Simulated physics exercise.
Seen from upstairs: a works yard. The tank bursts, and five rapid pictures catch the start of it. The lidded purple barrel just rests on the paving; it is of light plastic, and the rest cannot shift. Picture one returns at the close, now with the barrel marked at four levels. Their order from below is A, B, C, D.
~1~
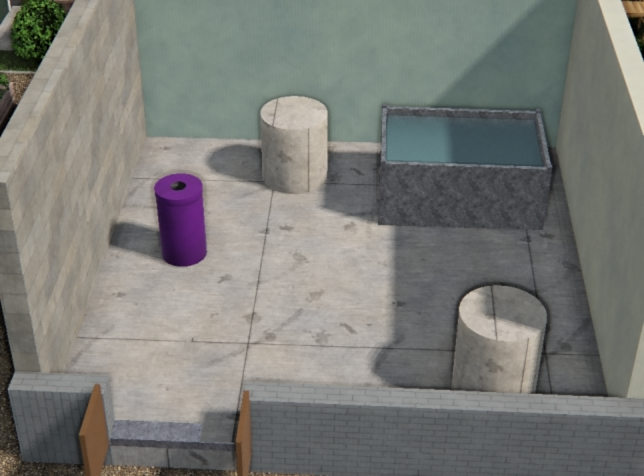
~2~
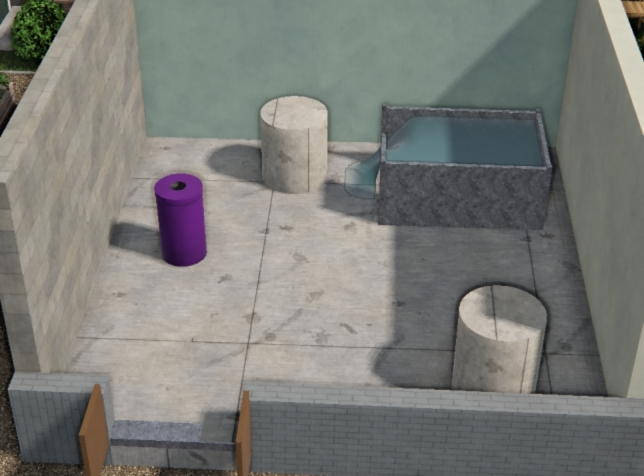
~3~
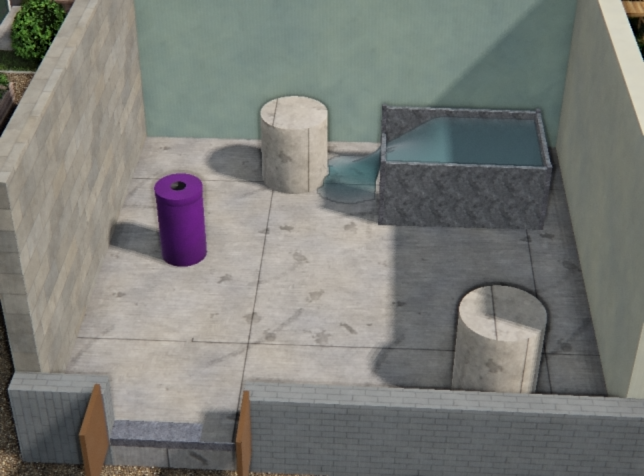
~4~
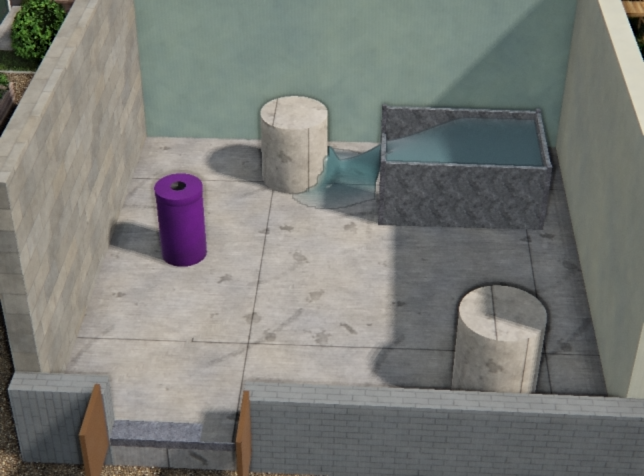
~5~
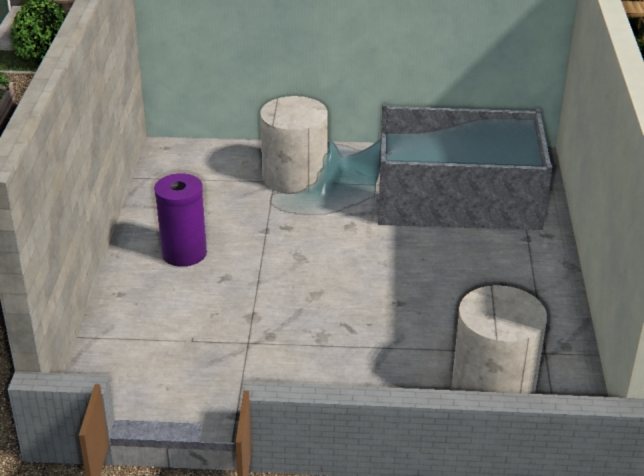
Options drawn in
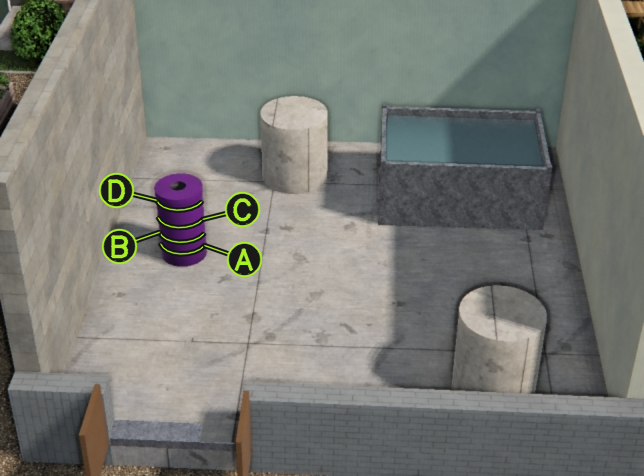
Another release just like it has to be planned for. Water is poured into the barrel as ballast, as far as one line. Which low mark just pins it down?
Use line A.
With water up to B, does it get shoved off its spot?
No, not at all.
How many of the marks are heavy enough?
All of the four.
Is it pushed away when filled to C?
No, that is safe.
On the marked copy, A at (180, 253); B at (179, 242); C at (178, 227); D at (176, 210); from the bottom up A, B, C, D.
If A is chosen, it does not move.
If B is chosen, it does not move.
If C is chosen, it does not move.
If D is chosen, it does not move.
